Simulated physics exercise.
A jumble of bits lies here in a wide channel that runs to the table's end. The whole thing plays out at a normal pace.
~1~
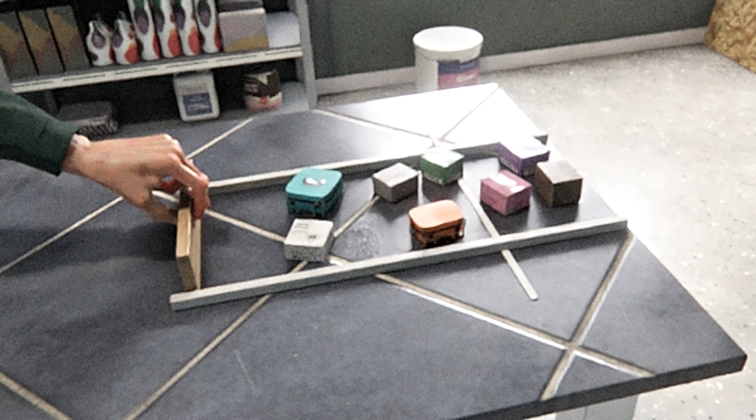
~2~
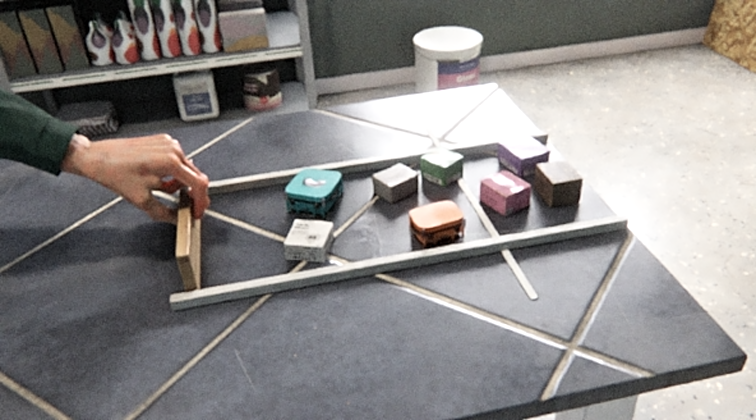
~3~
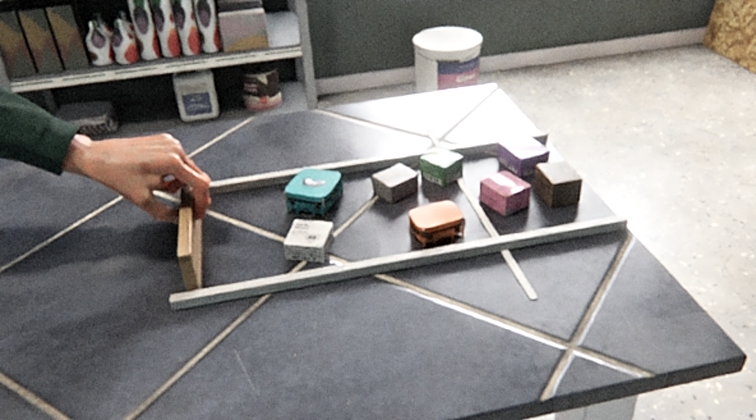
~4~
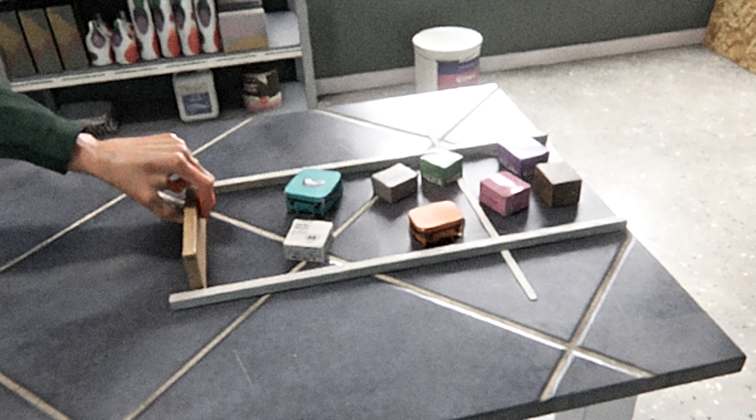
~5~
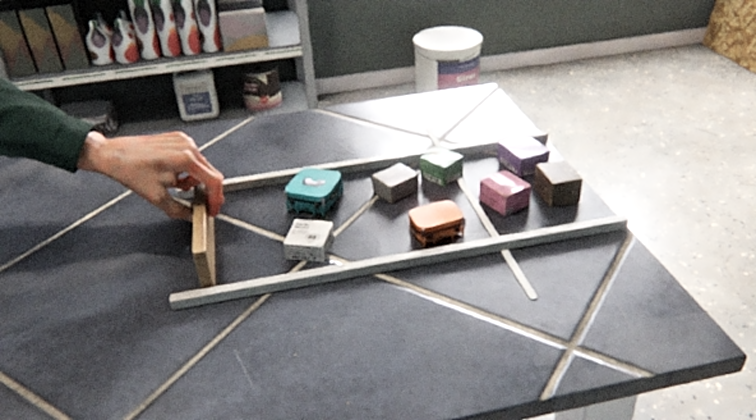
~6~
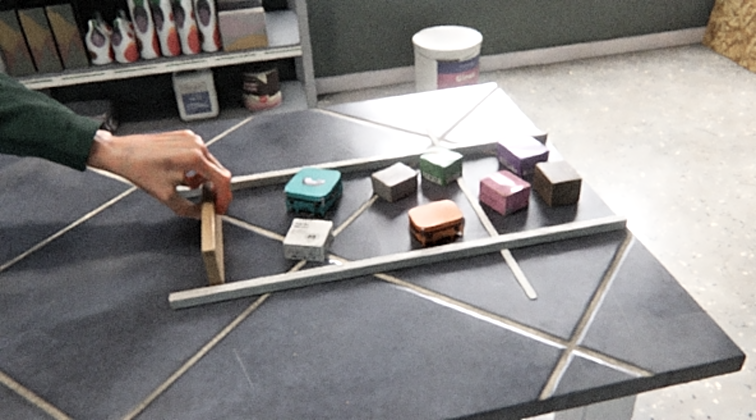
A hand holding a small wooden board upright, then sliding it slightly right between two rails toward scattered, unmoving colourful blocks and cases.
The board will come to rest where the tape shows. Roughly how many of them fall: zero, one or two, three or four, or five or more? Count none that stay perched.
I predict nothing comes down off the table.
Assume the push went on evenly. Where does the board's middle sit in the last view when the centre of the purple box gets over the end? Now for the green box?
The middle sits near (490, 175) for the first and near (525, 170) for the other.
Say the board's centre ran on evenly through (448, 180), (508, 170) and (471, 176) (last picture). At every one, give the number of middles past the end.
Going through the three places, I get 0, 2 and 0.
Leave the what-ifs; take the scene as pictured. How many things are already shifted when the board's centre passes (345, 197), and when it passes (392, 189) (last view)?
The first count is 3, and then it's 5.
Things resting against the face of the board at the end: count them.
Result: 2 in all.
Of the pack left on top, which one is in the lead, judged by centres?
I'd say the purple box.
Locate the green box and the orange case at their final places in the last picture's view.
(504, 147) and (547, 207), approximately.
Soon after, none off yet; black block at rest near (558, 183); purple box at rest near (523, 155); pink box at rest near (504, 192).
Then, none off yet; black block at rest near (558, 183); purple box at rest near (523, 155); pink box moved a little near (514, 187).
At rest, the number that fall off is zero.
